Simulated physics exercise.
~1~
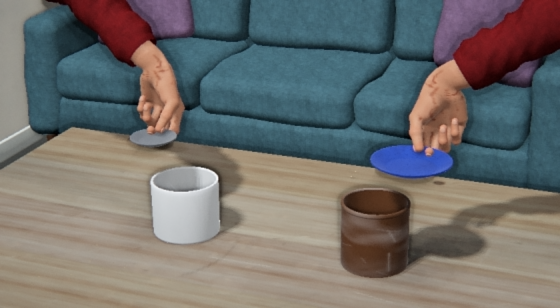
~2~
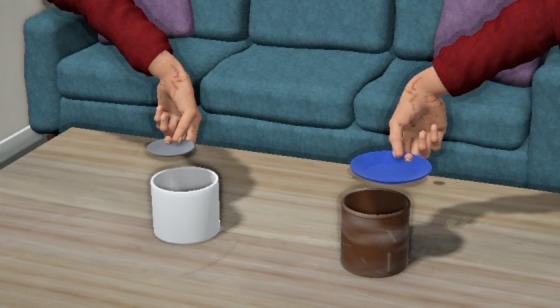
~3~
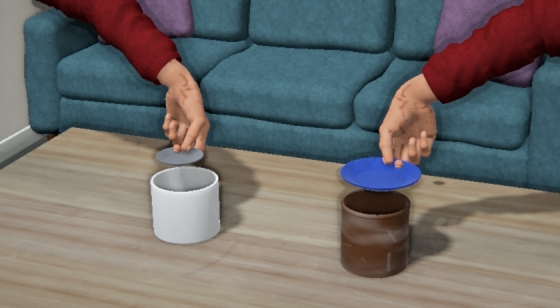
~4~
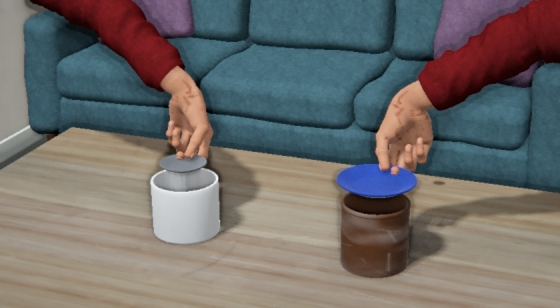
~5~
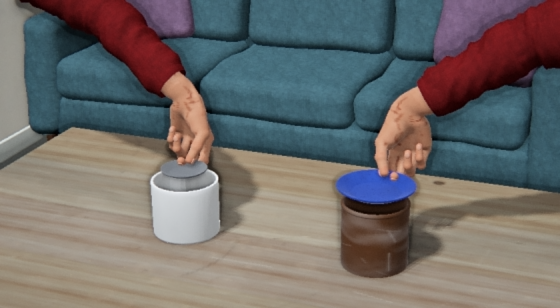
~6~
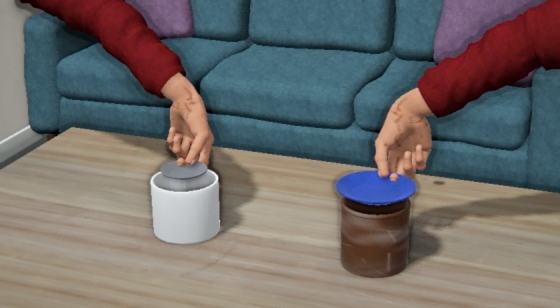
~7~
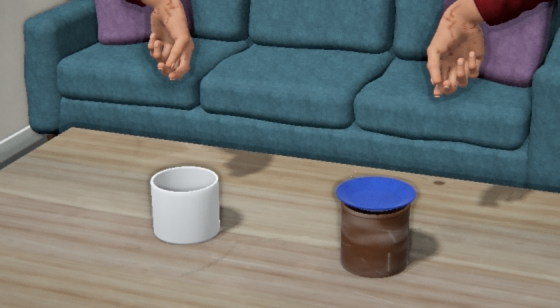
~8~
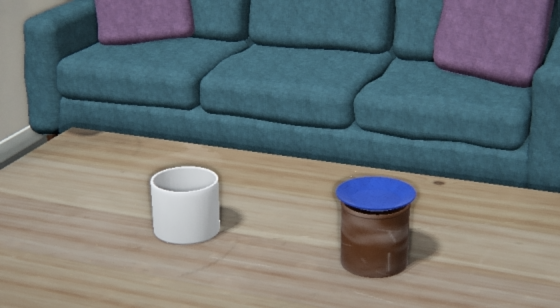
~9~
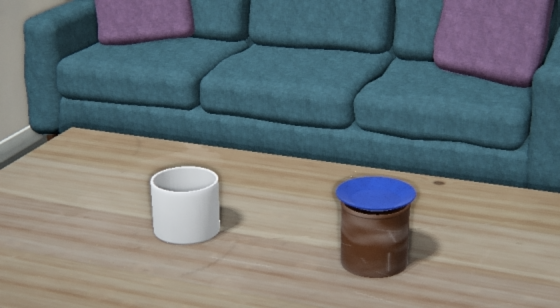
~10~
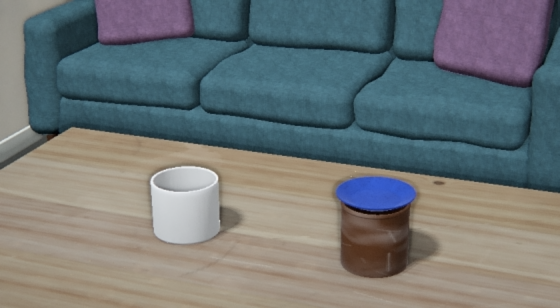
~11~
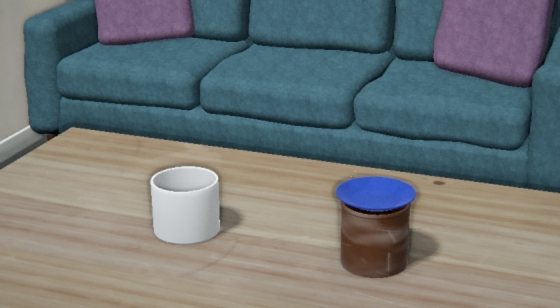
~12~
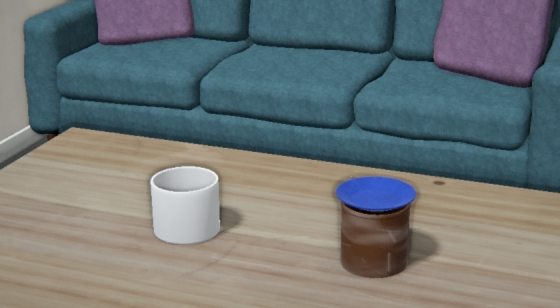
Two discs being lowered by hands onto a white mug and brown beaker, grey dropping inside, blue staying on the rim.
